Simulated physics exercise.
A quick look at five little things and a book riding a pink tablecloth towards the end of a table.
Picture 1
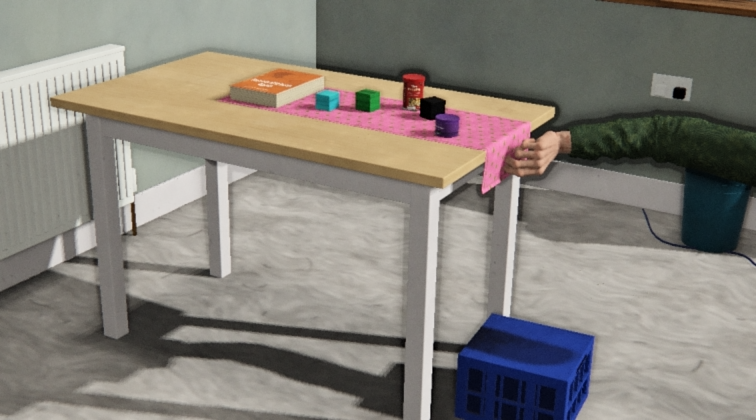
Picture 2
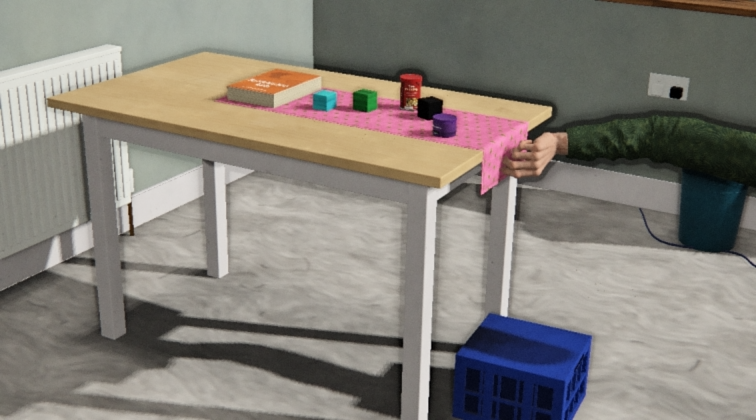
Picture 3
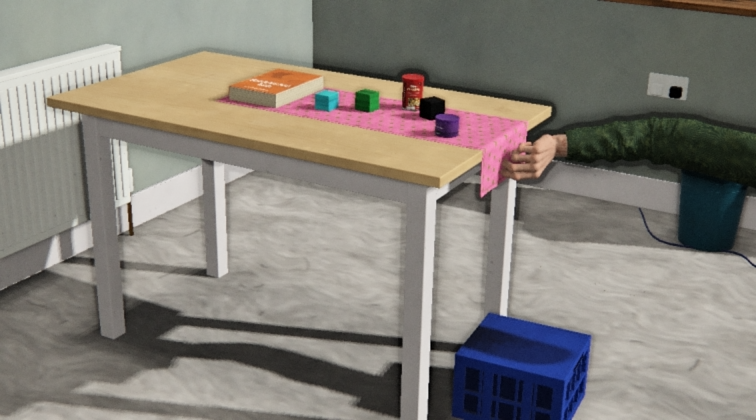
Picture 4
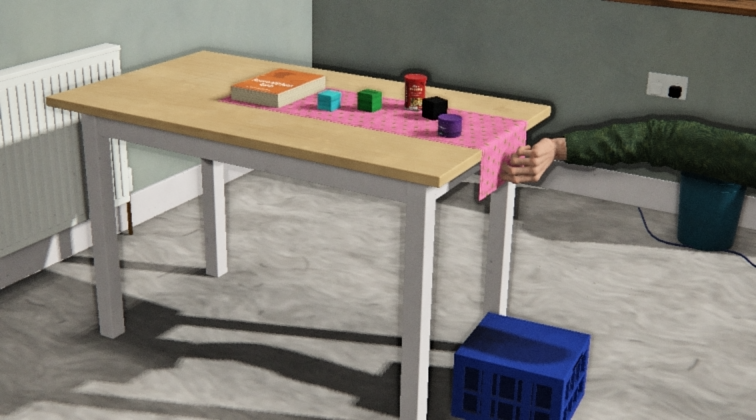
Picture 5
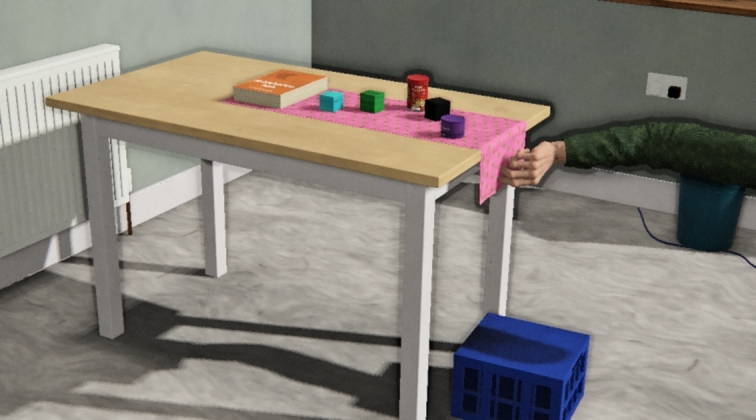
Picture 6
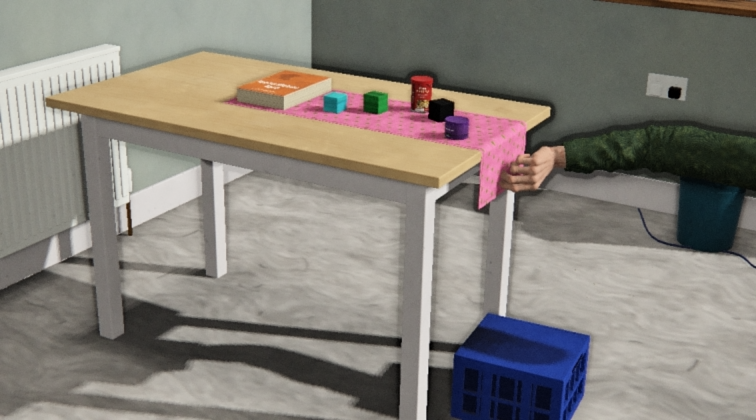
The clip shows a hand in a green sleeve gripping the hanging end of a pink cloth on a wooden table and drawing it slightly downward, as the book, red can, purple pot and three small cubes shift slightly right.
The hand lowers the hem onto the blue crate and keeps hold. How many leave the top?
The answer is four.
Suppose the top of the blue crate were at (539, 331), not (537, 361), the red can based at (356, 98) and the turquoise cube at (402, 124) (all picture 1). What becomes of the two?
The red can survives, the turquoise cube drops off.
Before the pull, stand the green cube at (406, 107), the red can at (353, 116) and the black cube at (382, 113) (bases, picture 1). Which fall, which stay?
The green cube tumbles off; the red can is carried off; the black cube is carried off.
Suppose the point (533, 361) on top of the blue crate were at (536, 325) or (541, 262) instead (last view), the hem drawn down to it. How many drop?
In that case 3 and 1.
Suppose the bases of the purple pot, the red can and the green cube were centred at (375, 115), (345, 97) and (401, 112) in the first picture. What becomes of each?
The purple pot is carried off; the red can remains up; the green cube tumbles off.
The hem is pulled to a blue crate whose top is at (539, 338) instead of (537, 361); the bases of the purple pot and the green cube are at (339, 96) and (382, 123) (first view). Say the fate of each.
The purple pot survives, the green cube goes over.
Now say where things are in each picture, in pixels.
The first picture shows hem (483, 194); purple pot (448, 117); black cube (433, 99); red can (414, 77); green cube (368, 92); turquoise cube (327, 93); top of the crate (537, 361).
The second picture shows hem (481, 194); purple pot (445, 117).
The third picture shows hem (481, 197); black cube (433, 99).
The fourth picture shows hem (479, 200); red can (416, 77); top of the crate (533, 360).
The fifth picture shows hem (480, 204); green cube (372, 92).
The sixth picture shows hem (479, 209); purple pot (457, 119); black cube (442, 101); red can (422, 78); green cube (376, 94); turquoise cube (335, 95).
A little later, hem near (499, 273); purple pot and black cube gone.
Next, hem near (498, 317); purple pot, black cube and red can gone.
When it is over, hem on the crate; purple pot, black cube, red can and green cube gone. Over the edge go four.
